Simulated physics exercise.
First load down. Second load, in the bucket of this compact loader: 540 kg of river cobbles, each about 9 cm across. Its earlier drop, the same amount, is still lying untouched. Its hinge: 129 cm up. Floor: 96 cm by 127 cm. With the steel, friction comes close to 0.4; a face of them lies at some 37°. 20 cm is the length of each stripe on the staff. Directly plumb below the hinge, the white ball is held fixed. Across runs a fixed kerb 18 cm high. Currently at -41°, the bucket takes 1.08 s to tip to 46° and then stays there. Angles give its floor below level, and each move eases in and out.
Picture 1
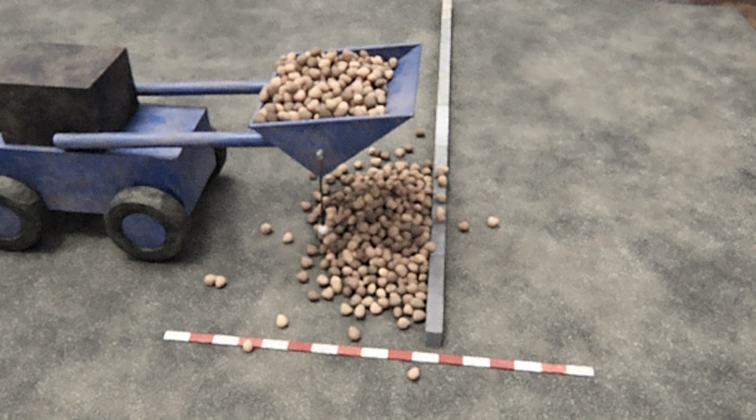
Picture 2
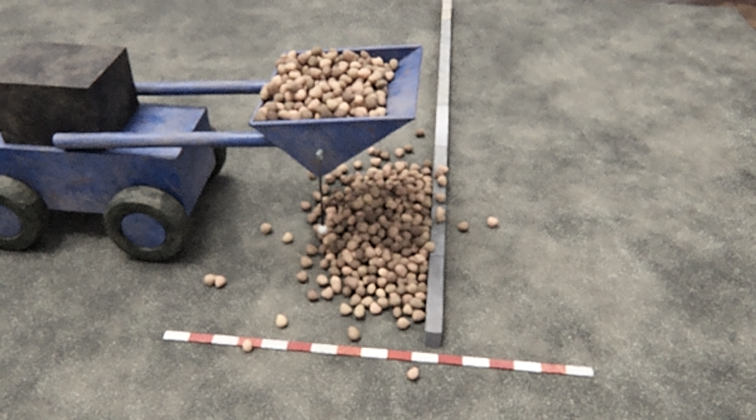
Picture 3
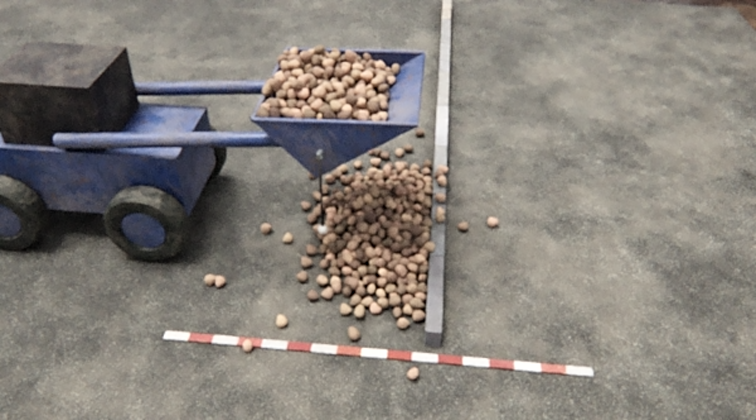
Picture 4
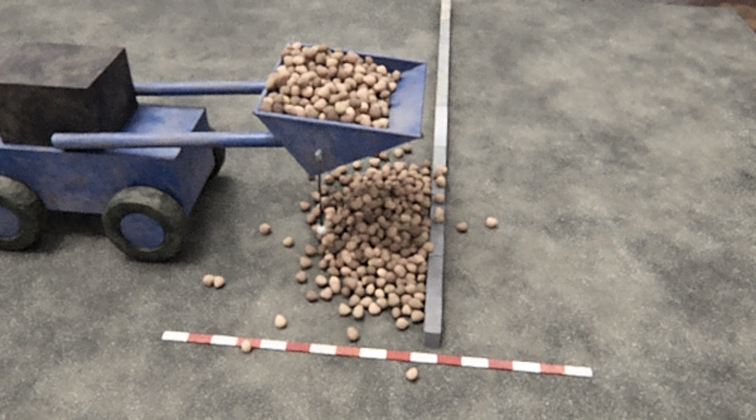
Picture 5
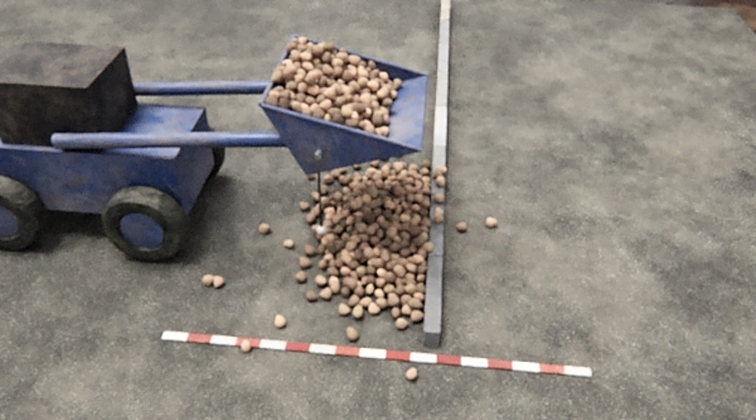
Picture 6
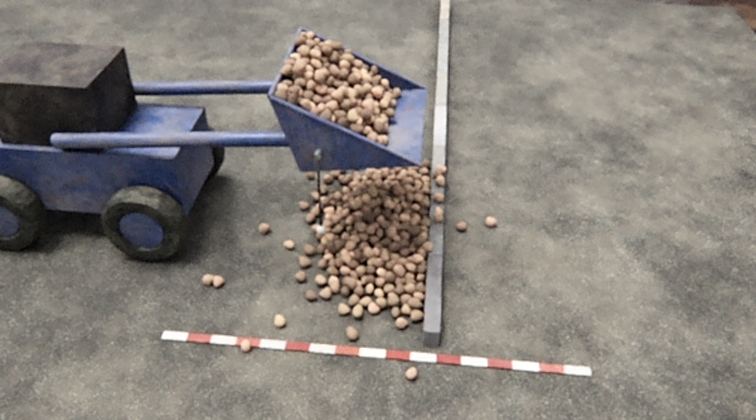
A blue loader's bucket full of round brown stones tilts toward the right above a pile beside a kerb.
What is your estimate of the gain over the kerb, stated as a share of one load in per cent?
My estimate is 38 per cent of one load.
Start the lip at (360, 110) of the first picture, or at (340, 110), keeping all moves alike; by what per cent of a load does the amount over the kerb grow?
The first would add around 5 per cent, the second around 0 per cent.
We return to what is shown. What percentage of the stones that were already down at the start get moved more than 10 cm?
Estimate: 5 %, roughly.
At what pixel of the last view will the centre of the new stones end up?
Middle: Approx. (423, 220) px.
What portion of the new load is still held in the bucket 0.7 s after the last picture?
Estimate: 45 % remaining inside, roughly.
Then, 0.4 s after the last picture the floor is at 32°; in per cent of one load, 100 in the bucket, 100 on this side of the kerb; the foremost stones are at (448, 200).
Then, 0.7 s after the last picture the floor is at 46°; in per cent of one load, 45 in the bucket, 155 on this side of the kerb, 1 over the kerb; the foremost stones are at (451, 216).
Then, 1.1 s after the last picture the floor is at 46°; in per cent of one load, 3 in the bucket, 174 on this side of the kerb, 23 over the kerb; the foremost stones are at (520, 244).
Then, 3.9 s after the last picture the floor is at 46°; in per cent of one load, 0 in the bucket, 162 on this side of the kerb, 38 over the kerb; the foremost stones are at (652, 262). Net gain over the kerb, 38.
